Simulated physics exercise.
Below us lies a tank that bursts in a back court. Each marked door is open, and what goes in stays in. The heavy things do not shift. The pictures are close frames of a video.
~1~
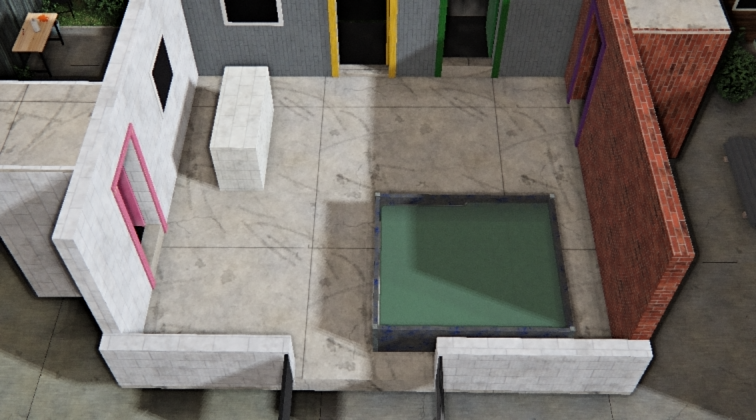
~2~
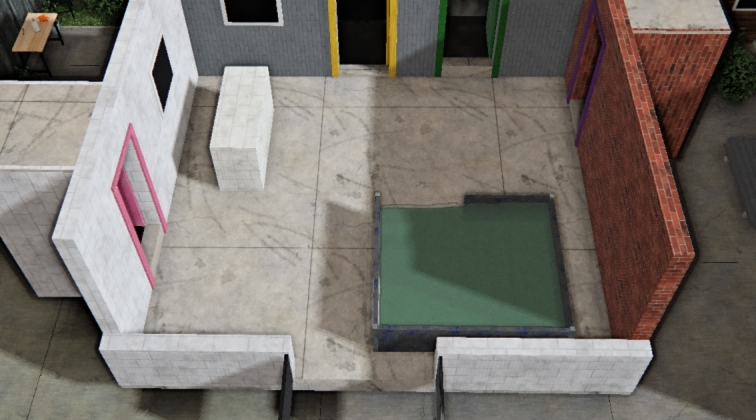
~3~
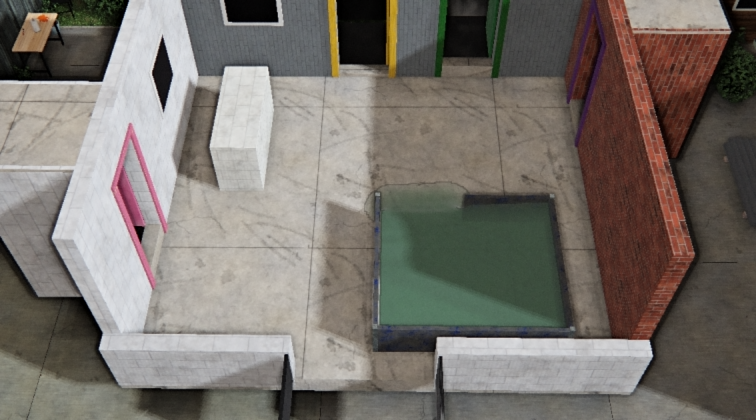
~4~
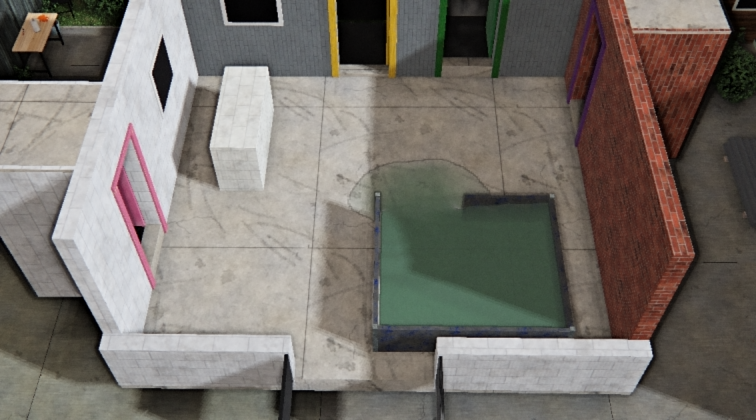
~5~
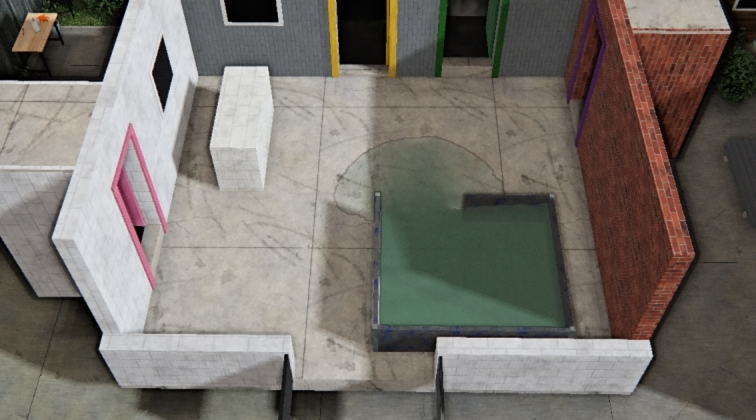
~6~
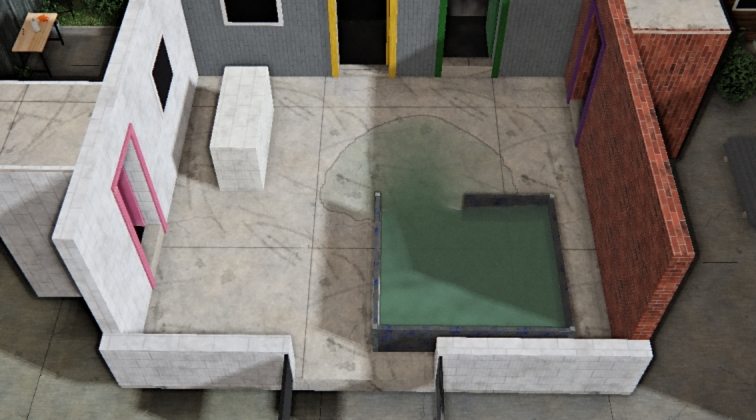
A walled back court with a pale, cracked concrete floor is seen from high above, with white walls at left and front, a red brick wall at right, and yellow and green doorways at the back. A dark-rimmed tank of green water sits right of centre, across from a white block. Its far side opens at the left, and water pours out, spreading across the floor in a widening rounded sheet while the view stays still.
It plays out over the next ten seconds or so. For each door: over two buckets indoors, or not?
One by one: The purple door holds within the limit; the yellow door floods; the green door holds within the limit; the pink door holds within the limit.
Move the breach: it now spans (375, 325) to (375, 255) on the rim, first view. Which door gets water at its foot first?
That is the door marked pink.
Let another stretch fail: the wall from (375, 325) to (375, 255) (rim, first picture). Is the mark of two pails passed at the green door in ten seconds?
My reading: Green takes less.
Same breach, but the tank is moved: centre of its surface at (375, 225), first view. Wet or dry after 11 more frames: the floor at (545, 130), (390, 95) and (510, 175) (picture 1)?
As listed: Free of water, awash, clear.
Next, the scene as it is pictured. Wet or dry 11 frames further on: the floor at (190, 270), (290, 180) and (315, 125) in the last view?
One after the other: Free of water, flooded, flooded.
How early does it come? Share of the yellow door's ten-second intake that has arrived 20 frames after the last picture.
Close to 55 %.
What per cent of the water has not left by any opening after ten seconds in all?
Close to 90 %.
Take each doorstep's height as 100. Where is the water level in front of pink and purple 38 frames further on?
Near 30 and 80 in a hundred.
A moment on, water covers 30 % of the floor; the purple door not reached, the yellow door under two buckets in, the green door wet at the sill, nothing in, the pink door not reached.
Next, water covers 40 % of the floor; the purple door not reached, the yellow door over two buckets in, the green door wet at the sill, nothing in, the pink door not reached.
Then, water covers 50 % of the floor; the purple door wet at the sill, nothing in, the yellow door far over two buckets in, the green door wet at the sill, nothing in, the pink door not reached.
Later, water covers 80 % of the floor; the purple door under two buckets in, the yellow door far over two buckets in, the green door wet at the sill, nothing in, the pink door wet at the sill, nothing in.
In the end, water covers 95 % of the floor; the purple door under two buckets in, the yellow door far over two buckets in, the green door wet at the sill, nothing in, the pink door wet at the sill, nothing in.
